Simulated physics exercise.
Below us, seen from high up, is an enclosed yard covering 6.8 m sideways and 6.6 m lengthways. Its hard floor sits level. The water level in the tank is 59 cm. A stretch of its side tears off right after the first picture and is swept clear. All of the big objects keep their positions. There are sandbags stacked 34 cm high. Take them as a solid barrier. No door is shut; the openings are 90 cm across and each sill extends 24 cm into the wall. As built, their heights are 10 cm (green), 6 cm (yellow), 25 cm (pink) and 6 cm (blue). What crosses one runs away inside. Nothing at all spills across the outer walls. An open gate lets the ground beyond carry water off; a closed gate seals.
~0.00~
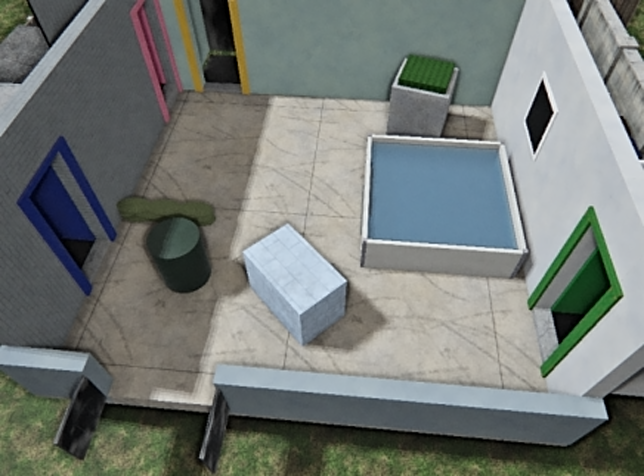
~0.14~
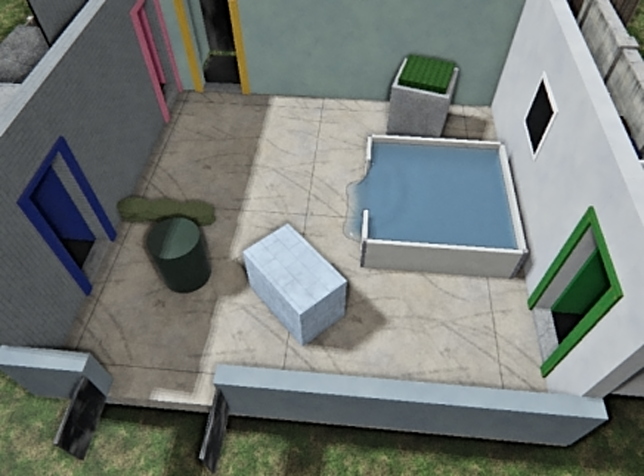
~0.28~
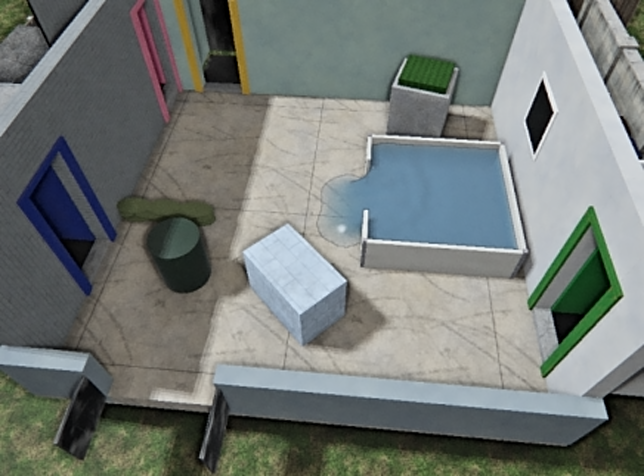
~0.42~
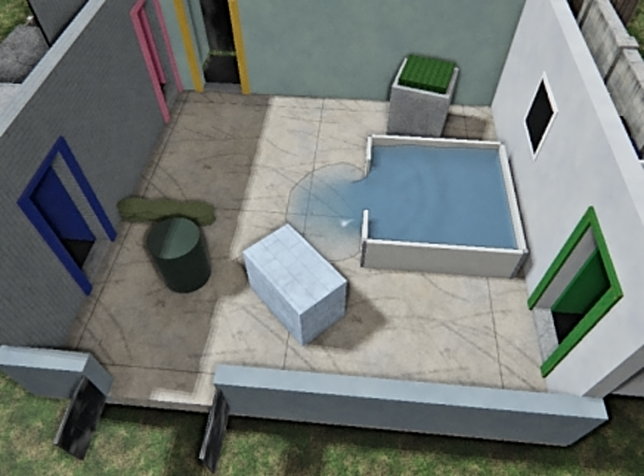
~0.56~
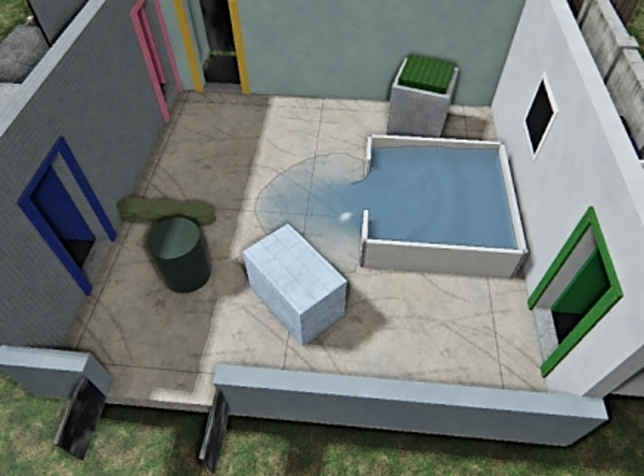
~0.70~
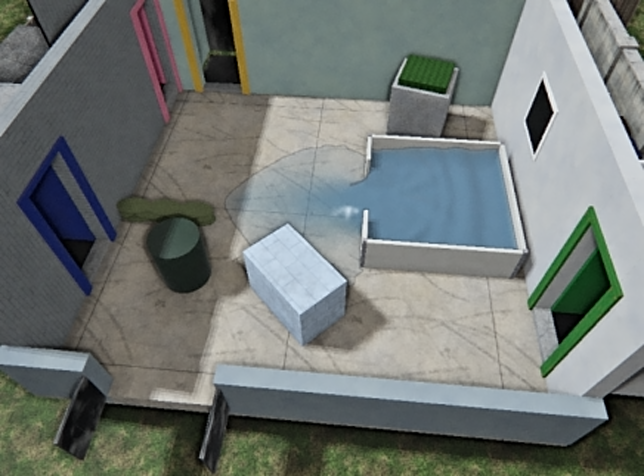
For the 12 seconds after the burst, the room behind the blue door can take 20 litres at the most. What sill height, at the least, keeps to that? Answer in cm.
I would say about 12.5 cm.
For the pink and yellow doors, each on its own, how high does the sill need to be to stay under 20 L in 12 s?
About 18 cm at pink and 15 cm at yellow.
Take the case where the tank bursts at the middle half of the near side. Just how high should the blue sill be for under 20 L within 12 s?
Then it needs around 11.0 cm.
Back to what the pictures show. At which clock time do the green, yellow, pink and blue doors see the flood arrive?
Green at 10.5 s, yellow at 2.4 s, pink at 2.2 s and blue at 1.8 s.
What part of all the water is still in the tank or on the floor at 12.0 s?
Roughly 80 in a hundred.
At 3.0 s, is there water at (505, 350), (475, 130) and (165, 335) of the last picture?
In turn: Not reached, still dry, wet.
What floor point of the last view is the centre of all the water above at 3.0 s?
Look at about (329, 201) in the last view.
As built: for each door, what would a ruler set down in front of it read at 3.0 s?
Lab note, cm: Green 0; yellow 11; pink 21; blue 14.
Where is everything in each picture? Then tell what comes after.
Still water, 59 cm deep, in the tank at (439, 191); the blue door at (76, 224) is dry, in the first frame.
Water pours out at (368, 201) and has run 0.3 m, to (349, 234); about 8 cm deep outside, 59 cm at the back, in the second frame.
The front is at (322, 224), 0.8 m from the gap at (367, 203); 1.0 m2 of floor is wet, 59 cm left at the back, in the third frame.
The front is at a hidden place, 1.3 m from the gap at (367, 204); 2.1 m2 of floor is wet, 59 cm left at the back, in the fourth frame.
The gap is at (367, 203), the front 1.9 m out at (259, 209); the back of the tank holds 59 cm, in the fifth frame.
The gap is at (367, 203), the front 2.4 m out at (230, 204); the back of the tank holds 58 cm; the blue door at (76, 224), 4.5 m from the gap, is still 2.3 m from the nearest water, in the sixth frame.
After 1.4 s water covers 30 % of the floor, deepest (36 cm) near (361, 208); it has not reached the blue door.
After 3.0 s water covers 55 % of the floor, deepest (32 cm) near (180, 92); 14 cm at the blue door, 35 litres in over its 6 cm sill.
After 12.0 s water covers 95 % of the floor, deepest (12 cm) near (392, 114); 6 cm at the blue door, 125 litres in over its 6 cm sill.
At the blue door as built, the water arrived by 1.8 s and peaked near 14 cm at 3.0 s.
With a sill of 11 cm, 32 litres would have come in within the 12 s; with 15 cm, 9 litres. So under 20 litres takes about 12.5 cm.
